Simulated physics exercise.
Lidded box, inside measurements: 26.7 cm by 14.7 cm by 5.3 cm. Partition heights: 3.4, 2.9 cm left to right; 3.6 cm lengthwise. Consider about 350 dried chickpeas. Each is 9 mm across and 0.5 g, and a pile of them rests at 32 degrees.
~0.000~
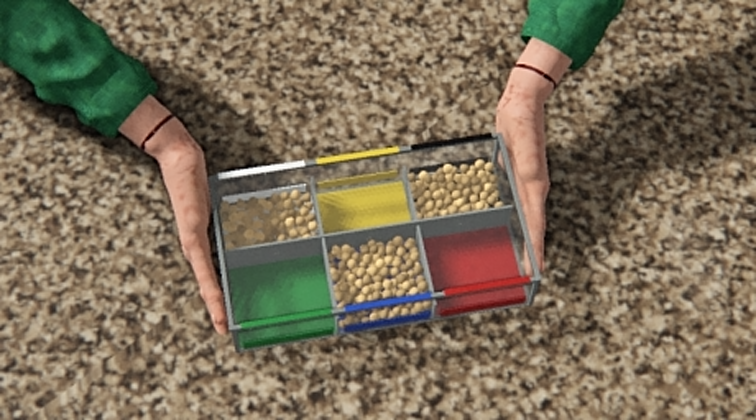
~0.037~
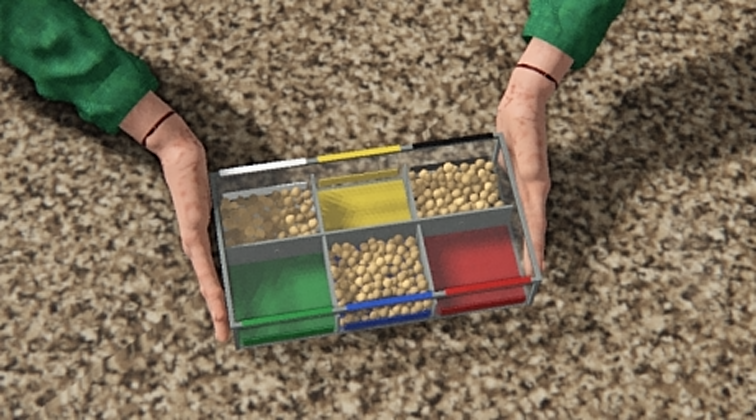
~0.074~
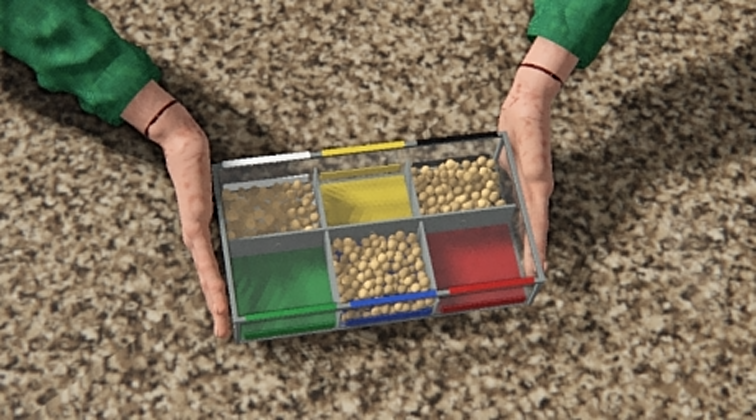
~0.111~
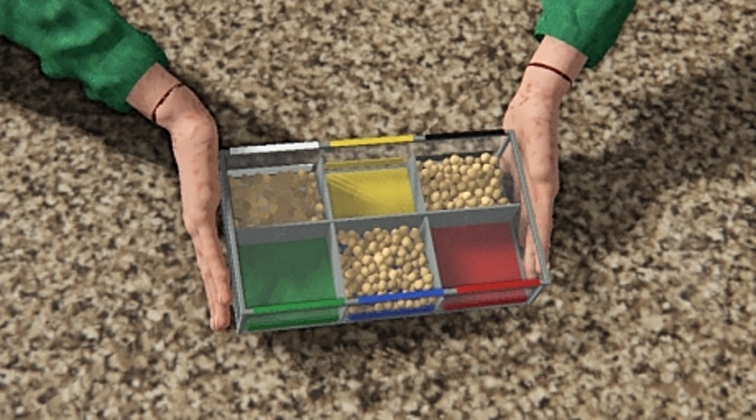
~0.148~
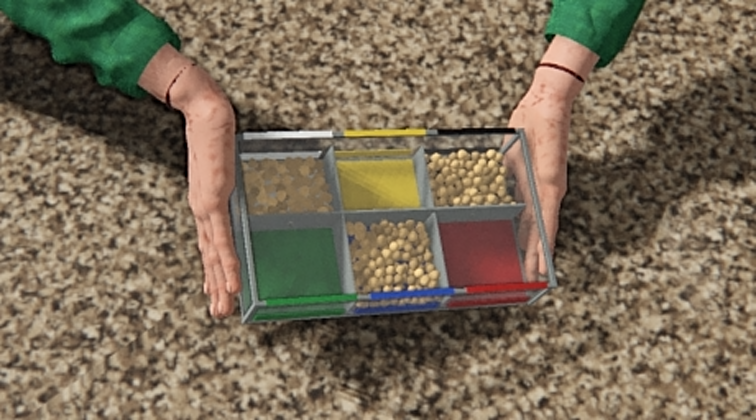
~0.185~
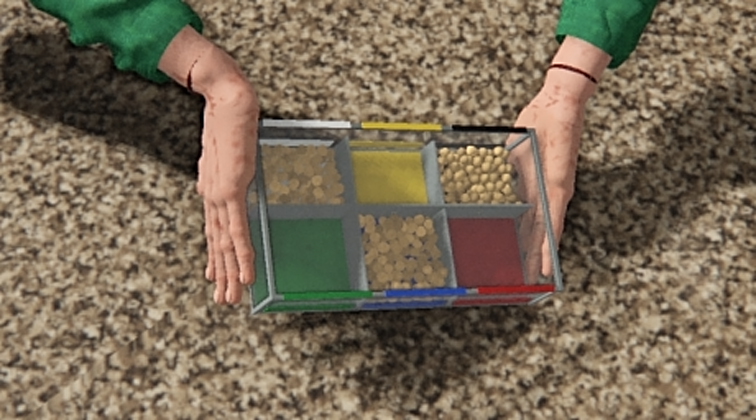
Above a speckled brown surface, two hands in green sleeves held a clear divided box with small round beans in three compartments, then tilted it gradually, shifting it slightly to the right.
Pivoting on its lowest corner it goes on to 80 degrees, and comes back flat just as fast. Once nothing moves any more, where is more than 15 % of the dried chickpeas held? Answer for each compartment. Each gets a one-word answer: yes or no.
My answers are red compartment yes, blue compartment yes, green compartment no, yellow compartment no, white compartment yes, black compartment yes.
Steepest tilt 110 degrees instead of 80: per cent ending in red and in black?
Result - red 35 percent; black 30 percent.
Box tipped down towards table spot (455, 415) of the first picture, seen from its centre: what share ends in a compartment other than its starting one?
Estimate: Some 20 per cent.
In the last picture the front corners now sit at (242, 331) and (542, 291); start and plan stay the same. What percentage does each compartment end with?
So it works out as red at 10 percent, blue at 35 percent, green at 5 percent, yellow at 0 percent, white at 20 percent and black at 25 percent.
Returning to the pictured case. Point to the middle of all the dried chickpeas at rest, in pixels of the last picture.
Resting centre estimate: Around (447, 223).
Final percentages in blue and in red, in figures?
In blue it's 20, in red it's 20.
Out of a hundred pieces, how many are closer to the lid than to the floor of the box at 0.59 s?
Around 50 %.
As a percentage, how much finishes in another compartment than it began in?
Near 30 per cent, all told.
After 0.59 s, tilt 78 degrees; red 10 %, blue 30 %, white 25 %, black 30 %.
After 0.85 s, tilt 32 degrees; red 20 %, blue 20 %, yellow 5 %, white 20 %, black 30 %.
After 1.23 s, tilt 0 degrees; red 20 %, blue 20 %, yellow 5 %, white 20 %, black 30 %.
By 1.5 s all is still; red 20 %, blue 20 %, green 0 %, yellow 5 %, white 20 %, black 30 %.
